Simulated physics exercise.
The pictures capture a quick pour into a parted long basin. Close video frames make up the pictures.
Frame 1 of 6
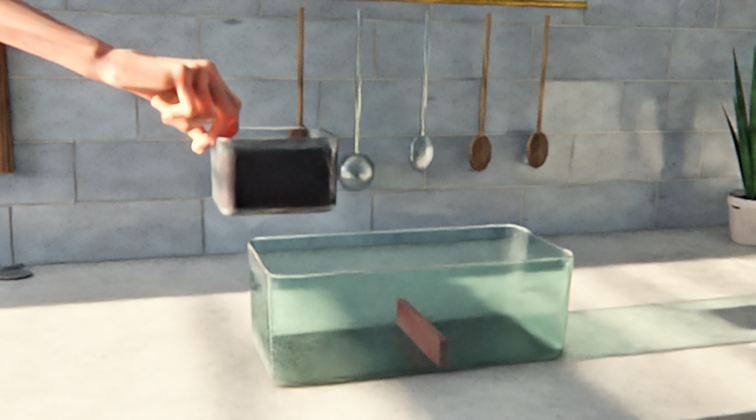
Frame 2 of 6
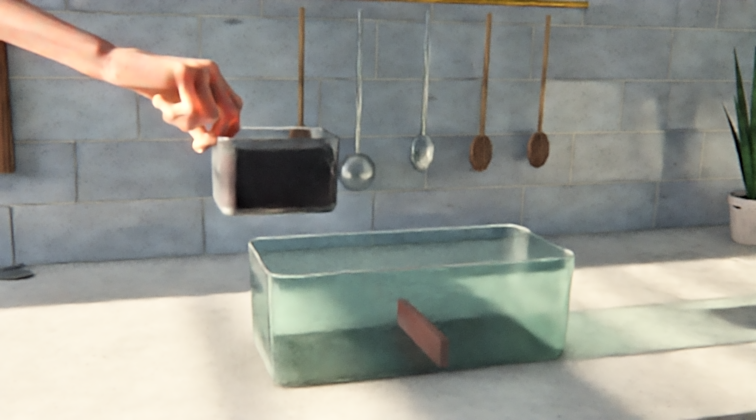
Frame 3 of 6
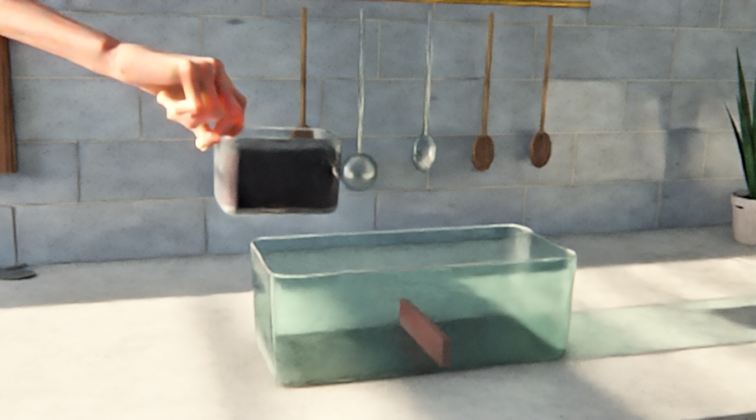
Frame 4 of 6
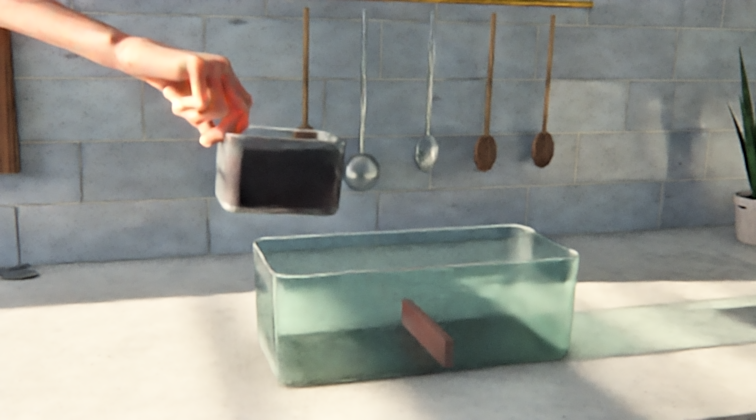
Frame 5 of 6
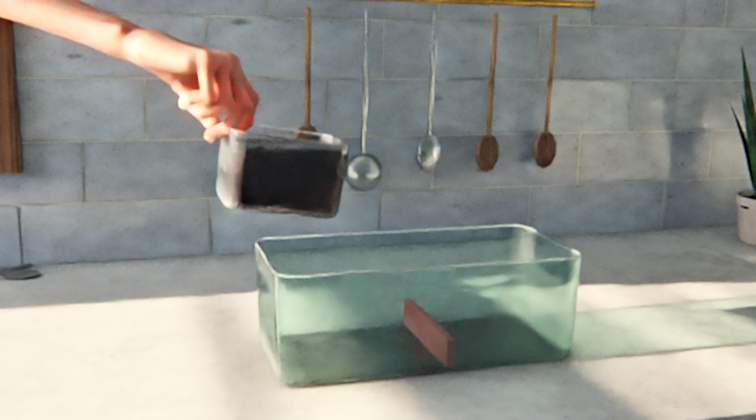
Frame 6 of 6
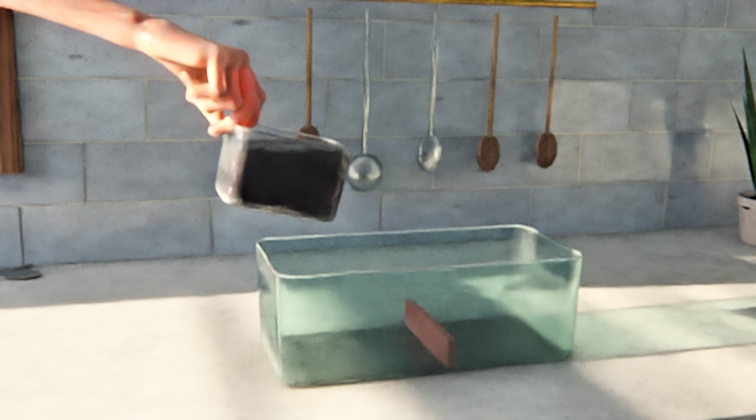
In this clip, a hand holds a small clear container of dark contents above a long glass basin with a reddish-brown divider on a sunlit counter, then gradually tilts it slightly, lowering its right side.
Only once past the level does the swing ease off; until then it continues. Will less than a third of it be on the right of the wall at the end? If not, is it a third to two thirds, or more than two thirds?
Low band.
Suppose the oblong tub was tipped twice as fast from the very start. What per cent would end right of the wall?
Some 25 per cent.
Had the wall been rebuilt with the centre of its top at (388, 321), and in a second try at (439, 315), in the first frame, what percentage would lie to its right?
Well, it's close to 50 per cent for the first one, then 10 per cent for the other.
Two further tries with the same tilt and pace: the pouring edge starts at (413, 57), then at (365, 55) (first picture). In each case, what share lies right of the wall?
Close to 85 in a hundred, then close to 65 in a hundred.
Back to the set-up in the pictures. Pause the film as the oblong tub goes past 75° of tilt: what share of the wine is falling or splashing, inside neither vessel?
Near 30 in a hundred.
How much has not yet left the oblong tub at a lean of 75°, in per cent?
Around 50 in a hundred.
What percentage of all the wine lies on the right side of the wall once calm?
Around 10 %.
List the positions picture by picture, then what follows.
The first picture shows tilt 0°; pouring edge (330, 134); surface from (216, 145) to (327, 143); the long basin's rim runs from (258, 258) to (546, 241); the wall's top is at (421, 319).
The second picture shows tilt 1°; pouring edge (331, 135); surface from (217, 145) to (328, 144).
The third picture shows tilt 2°; pouring edge (334, 136); surface from (220, 145) to (331, 144).
The fourth picture shows tilt 5°; pouring edge (337, 139); surface from (224, 145) to (334, 145).
The fifth picture shows tilt 8°; pouring edge (341, 143); surface from (227, 145) to (337, 145).
The sixth picture shows tilt 13°; pouring edge (344, 148); surface from (229, 146) to (341, 147).
A moment on, the oblong tub is tipped on its side and 50 per cent is still to pour, 22 is left of the wall and 0 right of it.
Next, the oblong tub is tipped right over and 7 per cent is still to pour, 85 is left of the wall and 4 right of it.
Then the oblong tub is tipped right over and 0 per cent is still to pour, 91 is left of the wall and 9 right of it.
Later the oblong tub is tipped right over and 0 per cent is still to pour, 91 is left of the wall and 9 right of it.
In the end 91 per cent lies left of the wall, 9 right of it and 0 outside.
